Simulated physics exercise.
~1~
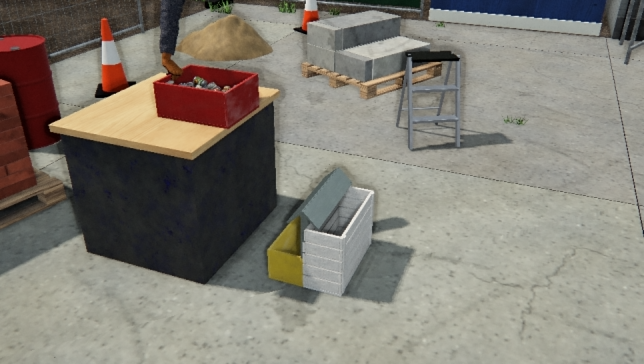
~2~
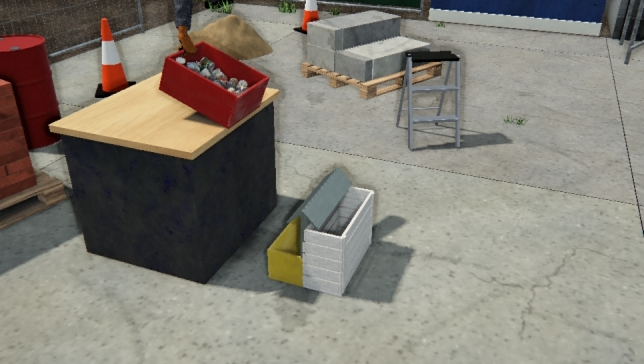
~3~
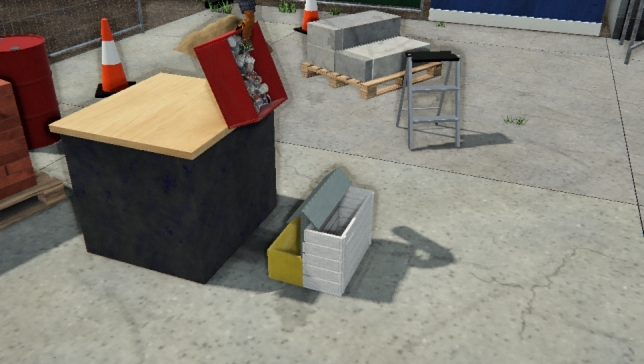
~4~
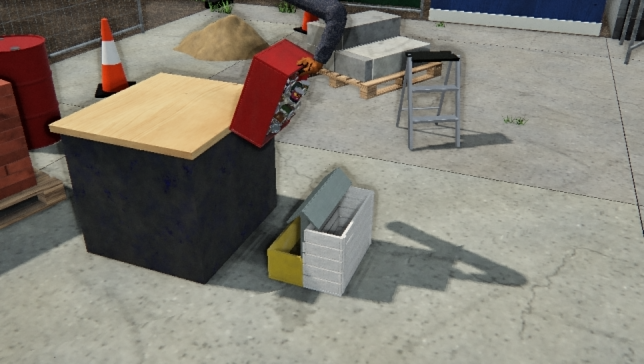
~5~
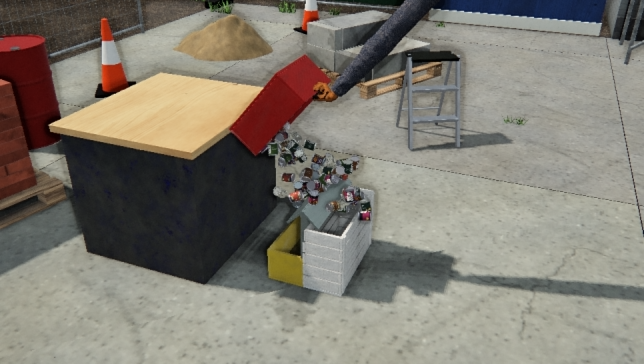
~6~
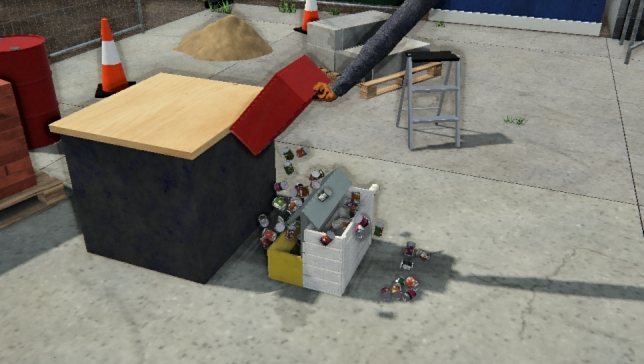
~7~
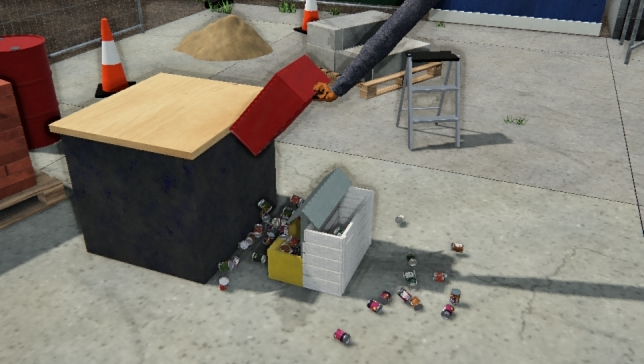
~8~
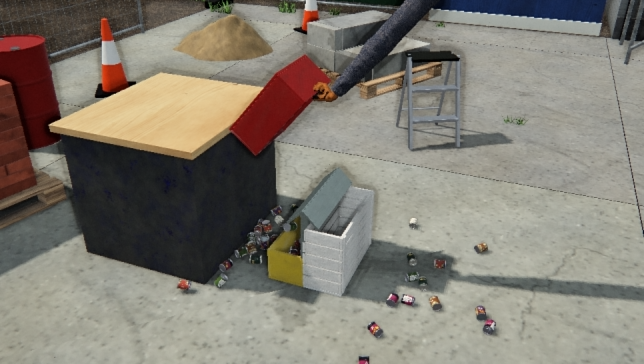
A gloved arm tips a red crate, spilling small tins over two boxes and the ground.
